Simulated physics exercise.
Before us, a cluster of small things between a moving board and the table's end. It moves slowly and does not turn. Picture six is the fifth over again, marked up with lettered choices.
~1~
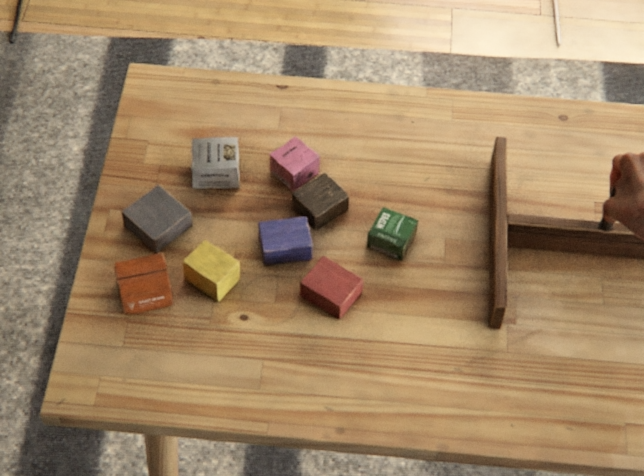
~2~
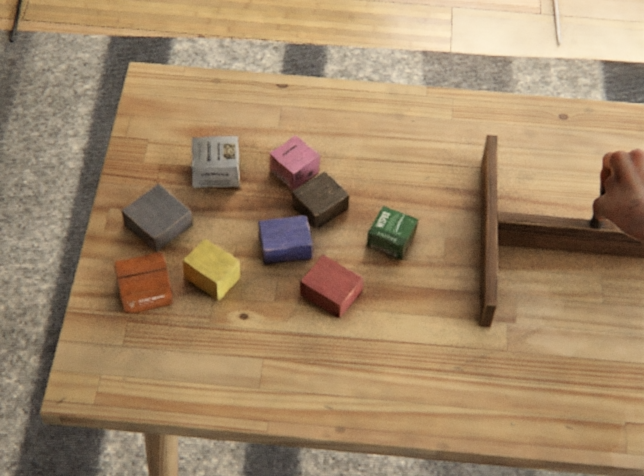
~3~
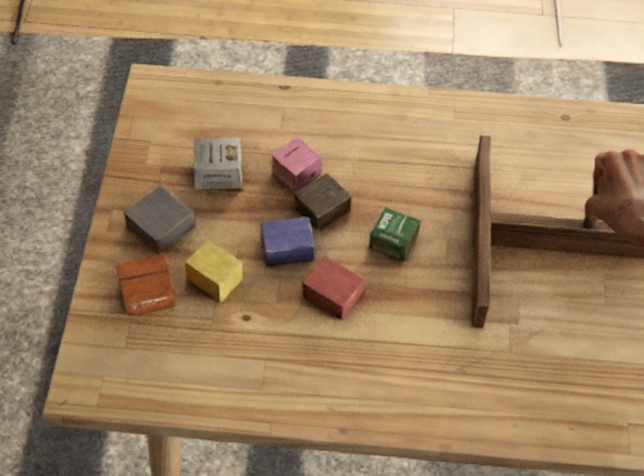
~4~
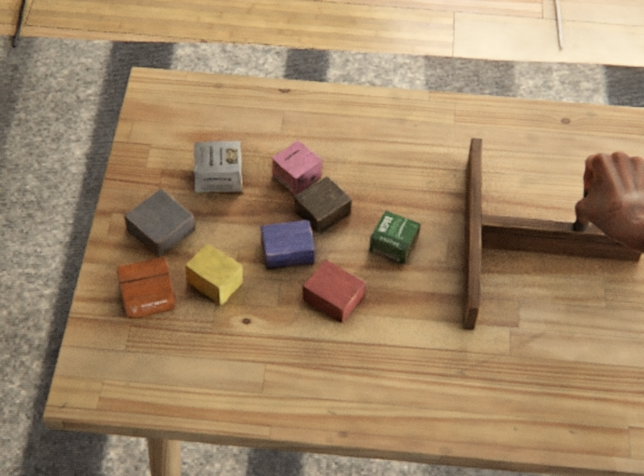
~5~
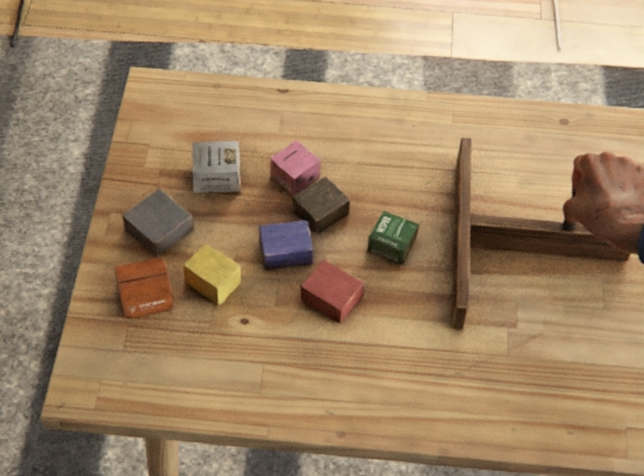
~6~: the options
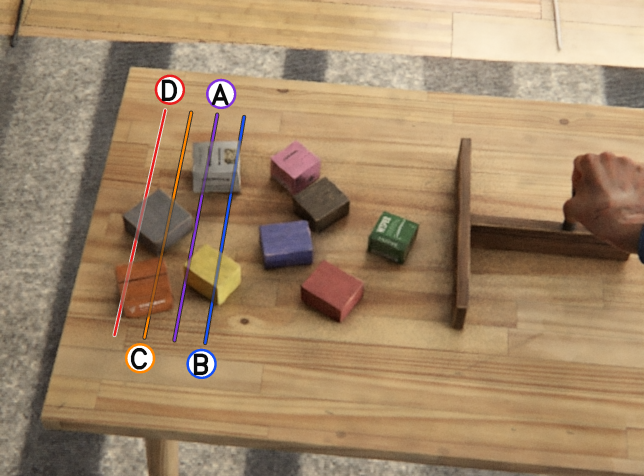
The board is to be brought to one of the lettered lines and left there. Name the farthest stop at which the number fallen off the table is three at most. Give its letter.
It should halt at C.
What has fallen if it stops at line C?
The grey block goes over.
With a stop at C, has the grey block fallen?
By then, yes.
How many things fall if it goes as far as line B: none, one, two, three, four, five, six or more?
The count is none.
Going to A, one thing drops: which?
The grey block.
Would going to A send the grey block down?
Yes.
On the copy, A at (197, 220); B at (226, 222); C at (169, 217); D at (142, 215).
On C. First, board (359, 209); red block (315, 292); green box (330, 242).
Then, board (255, 200); grey block (126, 222); orange box (127, 290).
Finally, board (172, 193); grey block over the edge; orange box (77, 291); one fallen.
By contrast, A is within the limit but short; B is within the limit but short; D drops five.
